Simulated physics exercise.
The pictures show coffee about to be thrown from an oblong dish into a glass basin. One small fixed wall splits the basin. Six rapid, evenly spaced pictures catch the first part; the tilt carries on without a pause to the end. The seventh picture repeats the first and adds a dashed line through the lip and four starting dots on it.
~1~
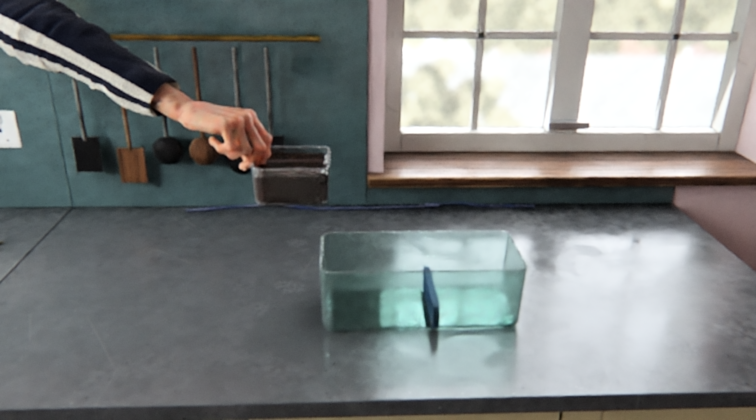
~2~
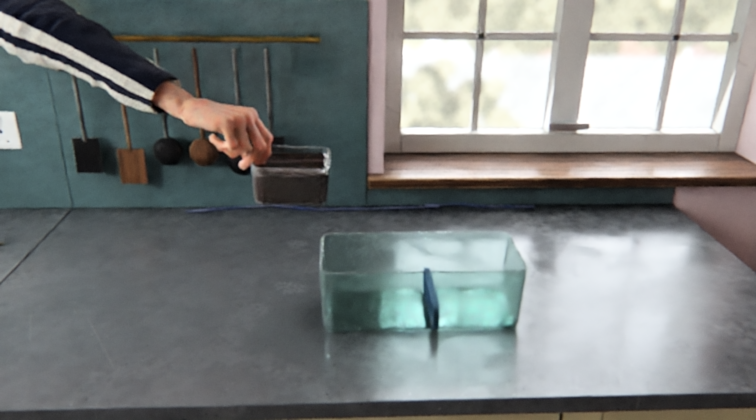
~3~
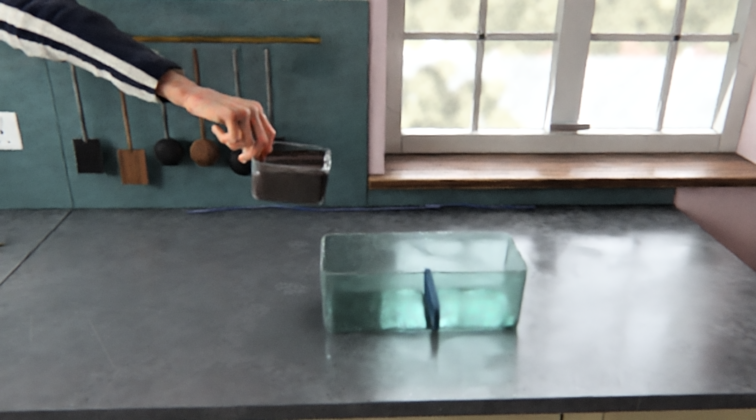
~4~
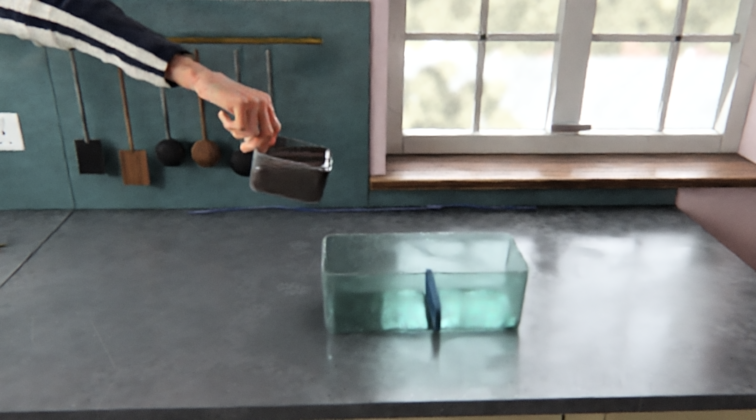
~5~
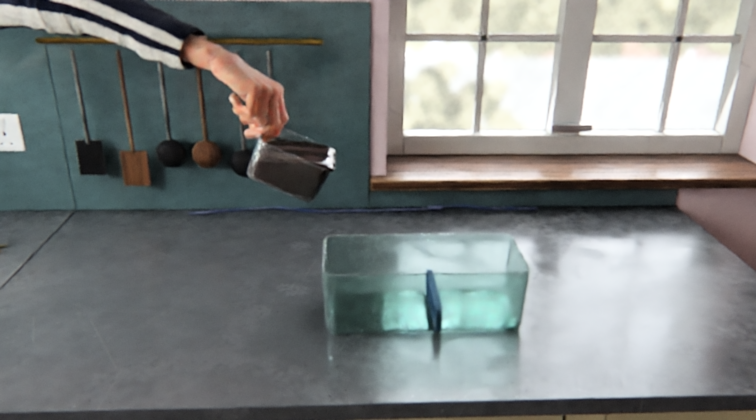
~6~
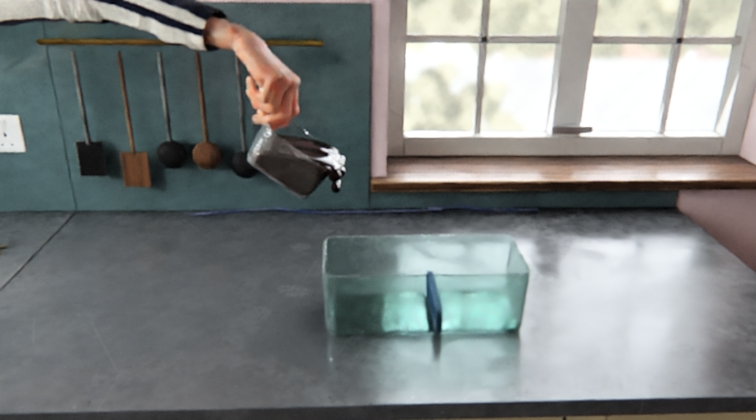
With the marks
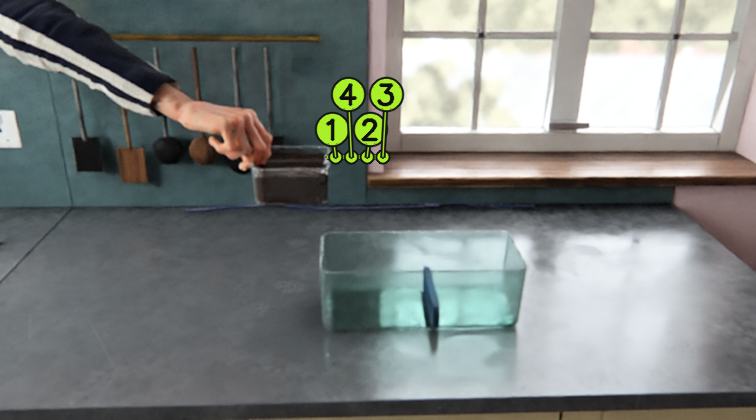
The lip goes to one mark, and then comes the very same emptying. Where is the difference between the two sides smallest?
The answer is place 2.
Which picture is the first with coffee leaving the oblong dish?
In picture 5.
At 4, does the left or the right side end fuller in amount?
The left side.
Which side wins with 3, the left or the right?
More ends on the right.
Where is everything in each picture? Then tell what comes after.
Upright, lip at (328, 157); basin from (323, 327) to (518, 324); top of the wall at (431, 285); nothing has left yet, in the first frame.
Upright, lip at (328, 158); nothing has left yet, in the second frame.
Tipped about 7°, lip at (328, 158); nothing has left yet, in the third frame.
Tipped about 15°, lip at (330, 159); nothing has left yet, in the fourth frame.
Tipped about 25°, lip at (330, 159); coffee is over the lip, down to (330, 159), in the fifth frame.
Tipped about 38°, lip at (331, 161); coffee is over the lip, down to (336, 182), in the sixth frame.
In lime, 1 at (335, 157); 2 at (367, 157); 3 at (382, 156); 4 at (351, 157).
With 1, about 90 % ends left of the wall and 7 % right of it; 3 % is lost outside.
With 2, about 40 % ends left of the wall and 58 % right of it.
With 3, about 24 % ends left of the wall and 74 % right of it.
With 4, about 77 % ends left of the wall and 20 % right of it.
